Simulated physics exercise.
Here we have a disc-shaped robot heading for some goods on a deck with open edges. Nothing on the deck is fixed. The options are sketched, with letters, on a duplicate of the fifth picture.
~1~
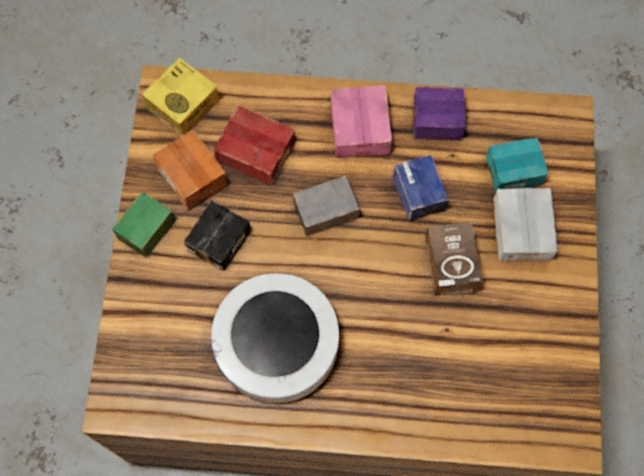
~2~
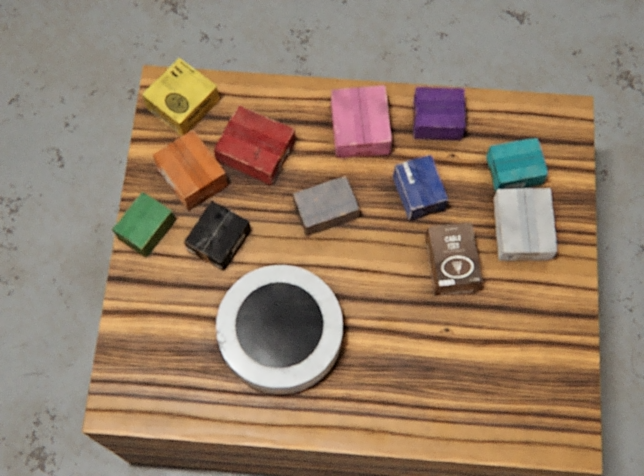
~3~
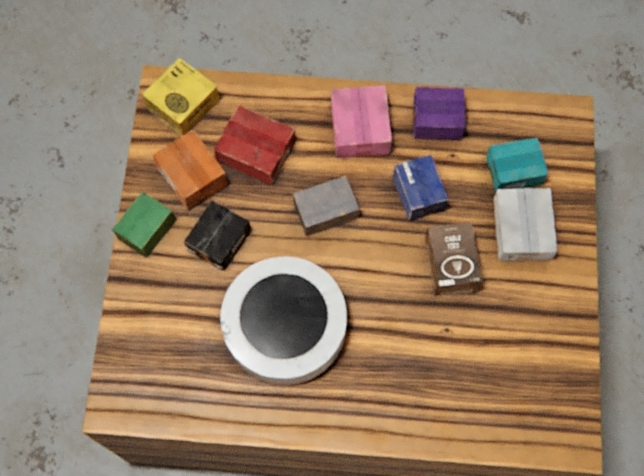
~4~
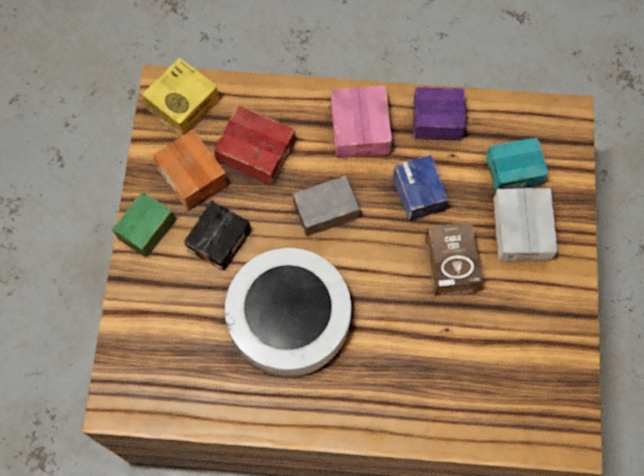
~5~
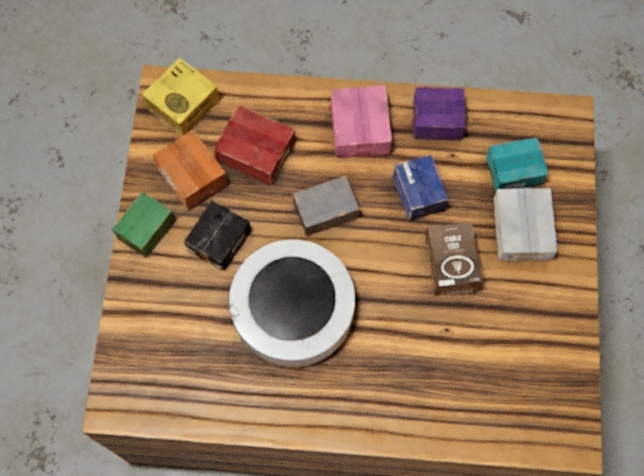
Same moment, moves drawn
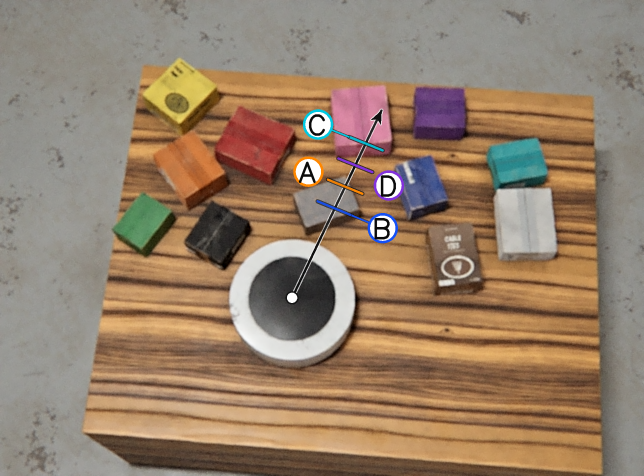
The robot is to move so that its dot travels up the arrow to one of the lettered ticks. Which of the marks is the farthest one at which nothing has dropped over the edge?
Up to mark A.
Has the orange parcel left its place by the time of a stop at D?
By then, no.
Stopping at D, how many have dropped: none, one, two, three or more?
In all, one.
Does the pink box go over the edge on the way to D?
Yes.
On the marked copy, A at (345, 187); B at (334, 209); C at (366, 144); D at (355, 165); the arrow from (292, 298) to (382, 110); the white dot at (292, 298).
Taking A. A third of the way, robot (313, 262); grey crate (330, 191); green crate (145, 225).
Two thirds of the way, robot (333, 220); pink box (366, 108); grey crate (344, 151).
When it is over, robot (344, 194); pink box (375, 84); grey crate (354, 128); nothing has fallen.
As for the rest, B is safe but short; C drops the pink box; D drops the pink box.
